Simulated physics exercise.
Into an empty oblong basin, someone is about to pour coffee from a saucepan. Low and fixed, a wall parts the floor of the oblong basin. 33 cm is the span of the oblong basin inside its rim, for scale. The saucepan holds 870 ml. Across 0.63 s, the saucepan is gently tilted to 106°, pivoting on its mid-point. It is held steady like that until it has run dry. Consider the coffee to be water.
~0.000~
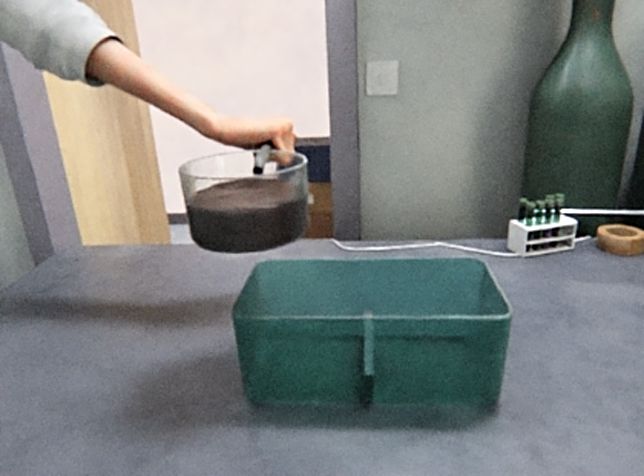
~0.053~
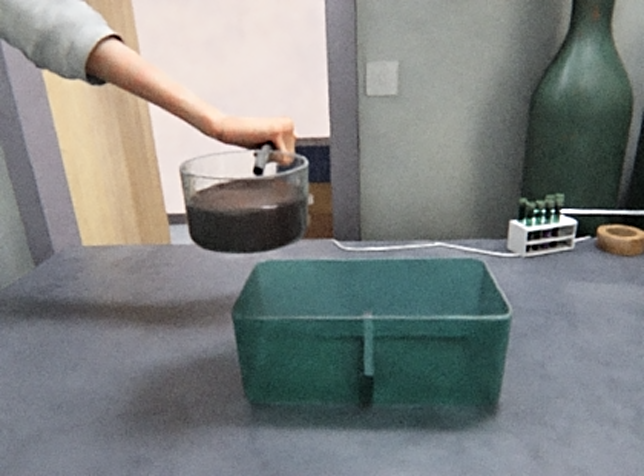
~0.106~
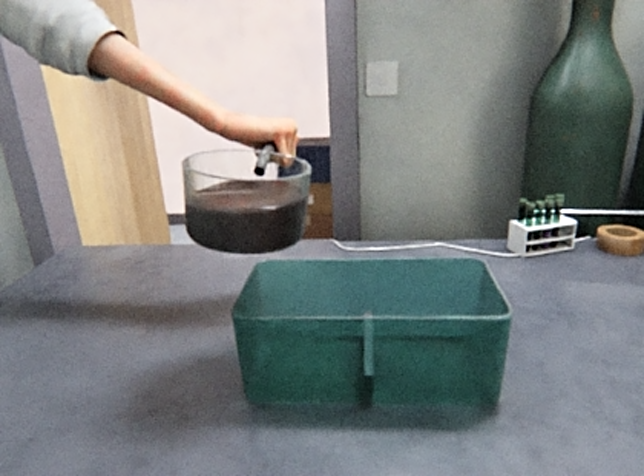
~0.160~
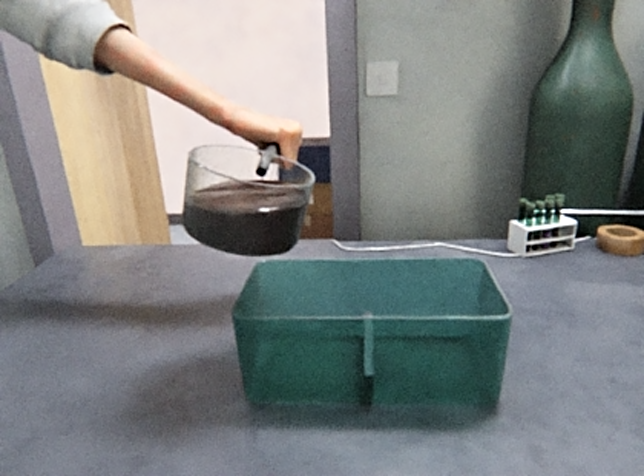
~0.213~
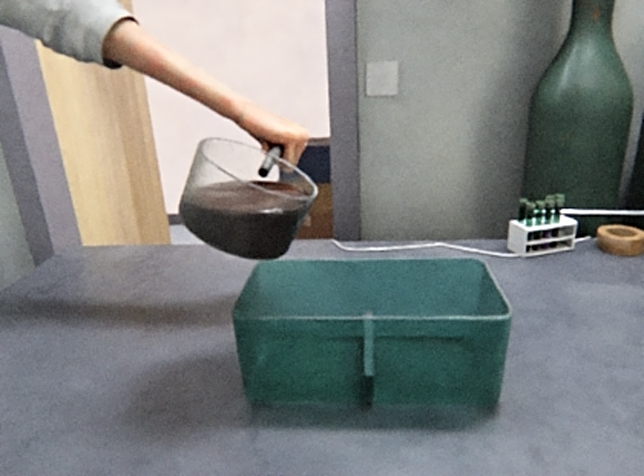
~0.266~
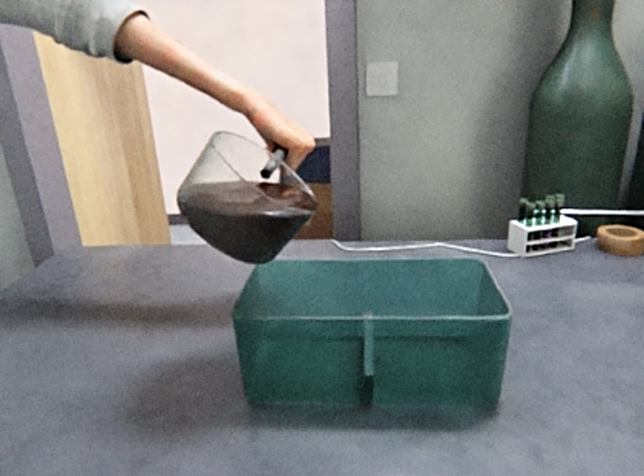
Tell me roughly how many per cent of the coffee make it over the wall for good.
Roughly 17 per cent make it over.
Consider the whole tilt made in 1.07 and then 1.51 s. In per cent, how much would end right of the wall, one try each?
30 then 35 %.
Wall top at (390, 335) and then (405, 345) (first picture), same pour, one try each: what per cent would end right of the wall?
In order, 10 and 25 per cent.
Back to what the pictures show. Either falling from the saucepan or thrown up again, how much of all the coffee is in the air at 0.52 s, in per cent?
Roughly 34 %.
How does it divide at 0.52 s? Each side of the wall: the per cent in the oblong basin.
Around 28 percent on the left and 3 on the right.
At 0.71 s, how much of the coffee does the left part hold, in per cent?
Some 74 per cent.
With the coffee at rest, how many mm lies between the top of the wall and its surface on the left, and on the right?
It's around 12 mm on the left side and around 34 mm on the right side.
After 0.52 s the tilt is 99° and 35 per cent is still to pour, 28 is left of the wall and 3 right of it.
After 0.71 s the tilt is 106° and 10 per cent is still to pour, 73 is left of the wall and 10 right of it.
After 0.91 s the tilt is 106° and 1 per cent is still to pour, 78 is left of the wall and 16 right of it.
After 1.13 s the tilt is 106° and 0 per cent is still to pour, 80 is left of the wall and 17 right of it.
In the end 80 per cent lies left of the wall, 17 right of it and 3 outside.
